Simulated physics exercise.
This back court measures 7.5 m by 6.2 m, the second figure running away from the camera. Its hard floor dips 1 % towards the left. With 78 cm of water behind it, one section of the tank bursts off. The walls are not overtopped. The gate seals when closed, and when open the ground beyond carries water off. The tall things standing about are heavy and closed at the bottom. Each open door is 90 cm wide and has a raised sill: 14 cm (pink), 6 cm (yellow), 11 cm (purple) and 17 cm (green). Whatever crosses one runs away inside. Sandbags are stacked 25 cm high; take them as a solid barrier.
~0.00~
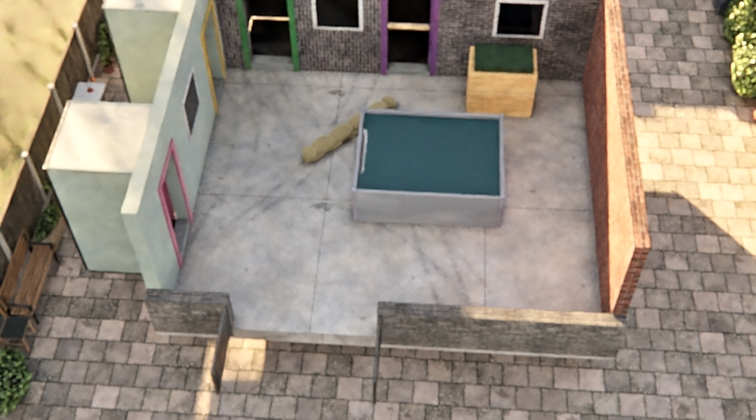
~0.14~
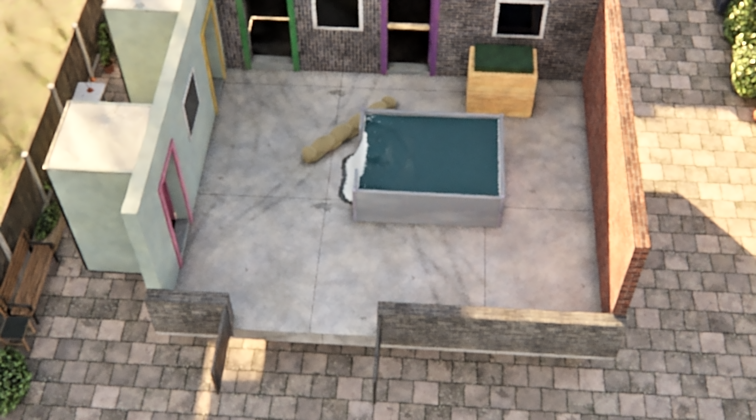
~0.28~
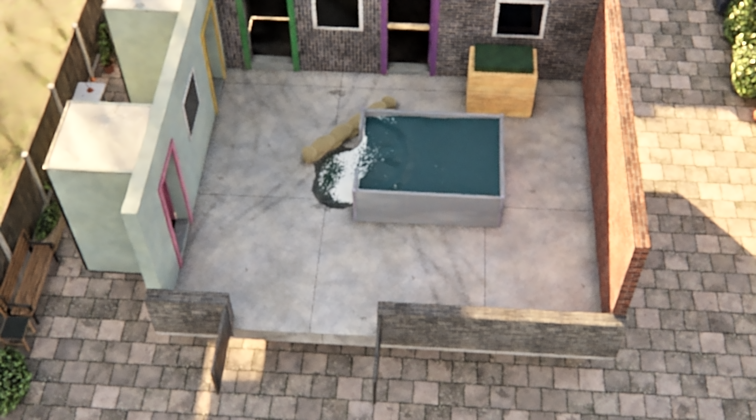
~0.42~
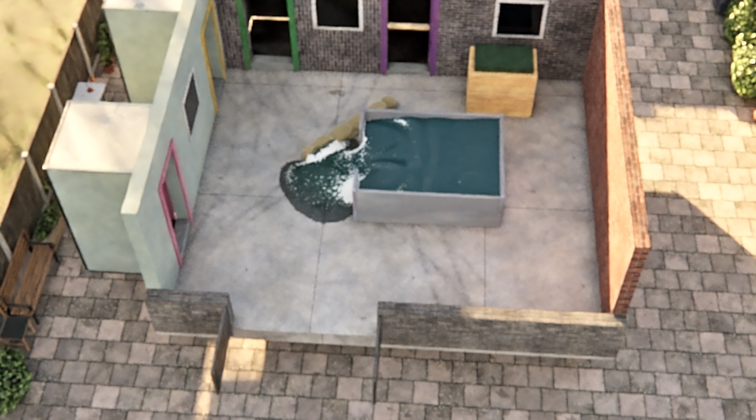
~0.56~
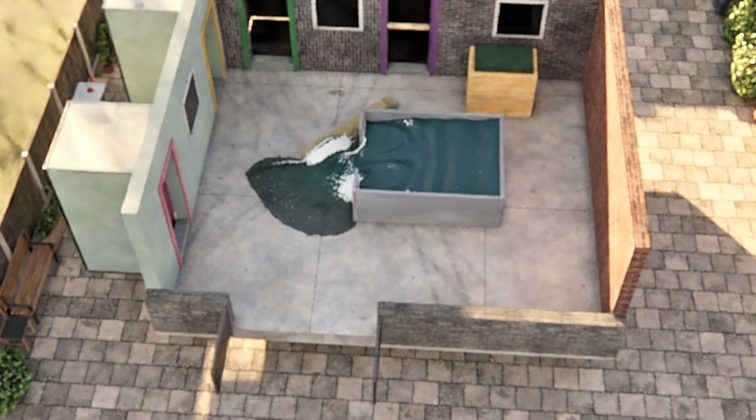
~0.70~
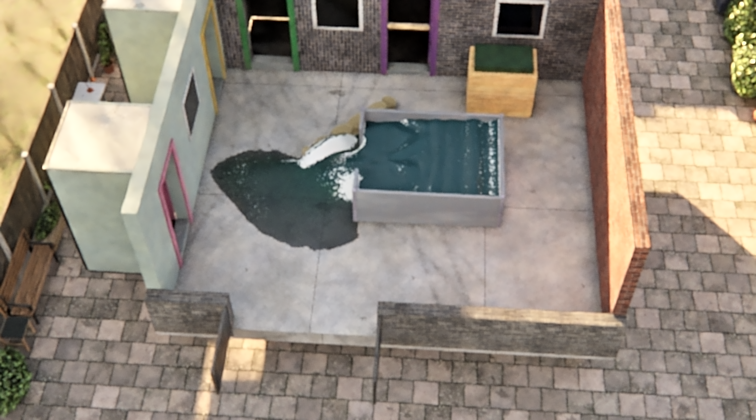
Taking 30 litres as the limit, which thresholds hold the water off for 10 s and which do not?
Door by door: At the pink door it goes over the limit; at the yellow door it exceeds the limit; at the purple door it does not reach the limit; at the green door it keeps below the limit.
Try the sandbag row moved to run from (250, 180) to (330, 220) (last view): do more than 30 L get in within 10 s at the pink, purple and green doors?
Against that limit: Pink under, purple under, green above.
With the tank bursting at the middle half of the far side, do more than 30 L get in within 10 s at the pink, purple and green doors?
Against that limit: Pink under, purple over, green below.
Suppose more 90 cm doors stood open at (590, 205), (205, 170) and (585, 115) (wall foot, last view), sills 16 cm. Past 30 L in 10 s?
In that order: Below, above, below.
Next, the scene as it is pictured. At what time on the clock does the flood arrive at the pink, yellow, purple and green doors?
Arrival: Pink 1.2 s, yellow 1.6 s, purple 4.5 s, green 2.4 s.
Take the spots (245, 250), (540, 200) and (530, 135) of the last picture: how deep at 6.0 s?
Roughly 9, 0 and 1 cm, in turn.
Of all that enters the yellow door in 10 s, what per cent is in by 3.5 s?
About 10 per cent.
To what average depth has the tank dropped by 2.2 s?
Some 46 cm.
After 1.4 s water covers 25 % of the floor and is deepest (50 cm) near (325, 163); pink door 22 cm at the sill, 0 L in, yellow door not reached, purple door not reached, green door not reached.
After 2.2 s water covers 40 % of the floor and is deepest (55 cm) near (170, 313); pink door 29 cm at the sill, 39 L in, yellow door 8 cm at the sill, 0 L in, purple door not reached, green door not reached.
After 3.5 s water covers 45 % of the floor and is deepest (39 cm) near (170, 313); pink door 24 cm at the sill, 114 L in, yellow door 10 cm at the sill, 9 L in, purple door not reached, green door 18 cm at the sill, 0 L in.
After 6.0 s water covers 85 % of the floor and is deepest (24 cm) near (170, 313); pink door 21 cm at the sill, 187 L in, yellow door 9 cm at the sill, 52 L in, purple door 7 cm at the sill, 0 L in, green door 13 cm at the sill, 3 L in.
After 10.0 s water covers 95 % of the floor and is deepest (16 cm) near (170, 313); pink door 14 cm at the sill, 216 L in, yellow door 9 cm at the sill, 91 L in, purple door 6 cm at the sill, 0 L in, green door 10 cm at the sill, 3 L in.
